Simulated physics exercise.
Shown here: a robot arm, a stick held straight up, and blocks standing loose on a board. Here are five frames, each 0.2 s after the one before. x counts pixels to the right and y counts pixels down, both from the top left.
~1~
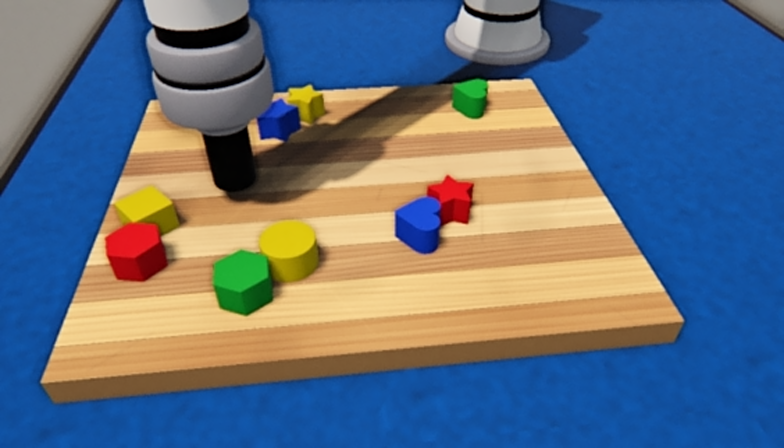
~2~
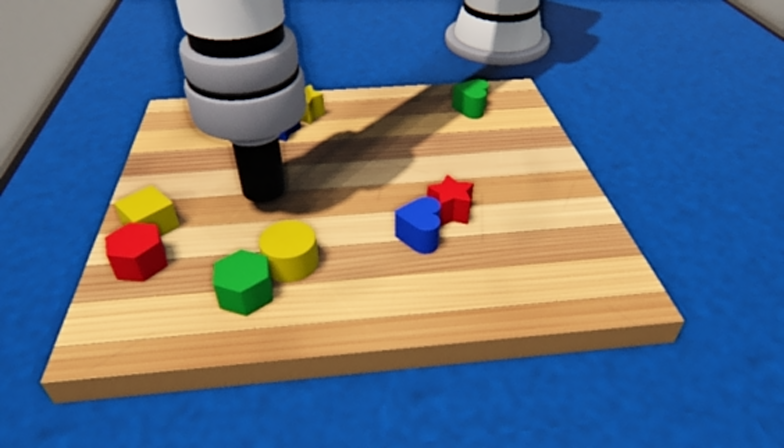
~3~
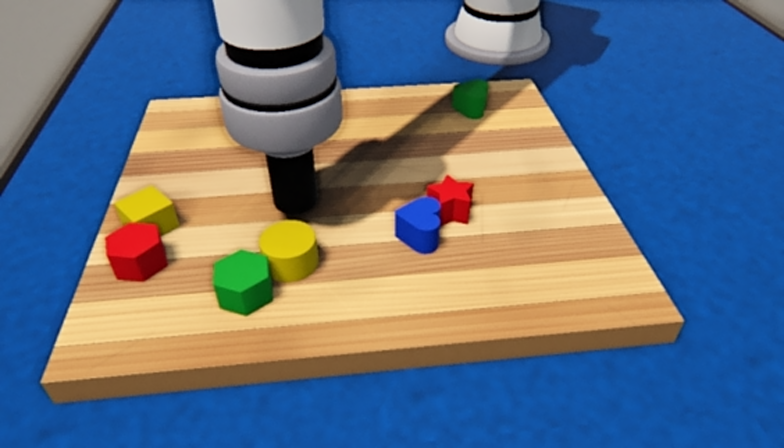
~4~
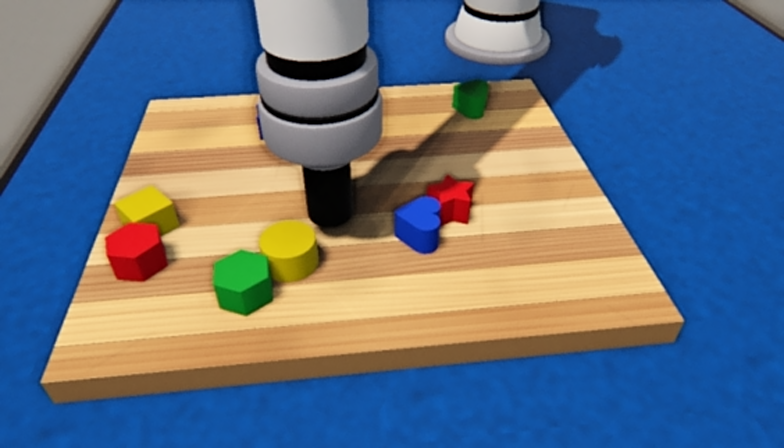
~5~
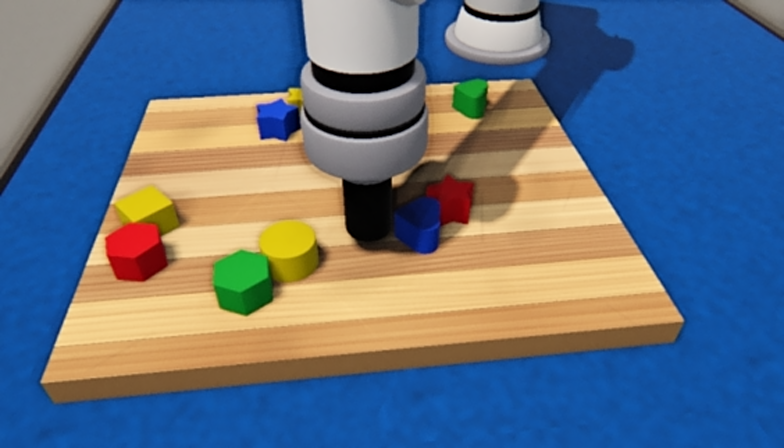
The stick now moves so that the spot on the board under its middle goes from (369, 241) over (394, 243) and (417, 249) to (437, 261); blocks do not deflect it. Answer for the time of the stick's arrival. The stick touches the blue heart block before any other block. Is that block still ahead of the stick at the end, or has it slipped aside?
Expect to find it next to or behind the stick.
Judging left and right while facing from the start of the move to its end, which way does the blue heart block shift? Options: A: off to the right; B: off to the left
Answer: B.
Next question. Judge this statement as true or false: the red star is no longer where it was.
That claim is true.
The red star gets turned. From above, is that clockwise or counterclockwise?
Spins counterclockwise.
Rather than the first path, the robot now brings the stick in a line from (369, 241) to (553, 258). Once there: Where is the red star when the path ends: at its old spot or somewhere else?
The red star moves.
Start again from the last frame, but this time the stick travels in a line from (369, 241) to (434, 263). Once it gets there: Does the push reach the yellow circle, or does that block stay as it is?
By the time the path is finished, it has hardly shifted at all.
On the path given first. Halfway along, stick (408, 233); blue heart block (450, 213), turned 15° clockwise; red star (462, 188), turned 45° anticlockwise.
At the end, stick (438, 248); yellow circle not moved; blue heart block (464, 214); red star (466, 188), turned 60° anticlockwise.
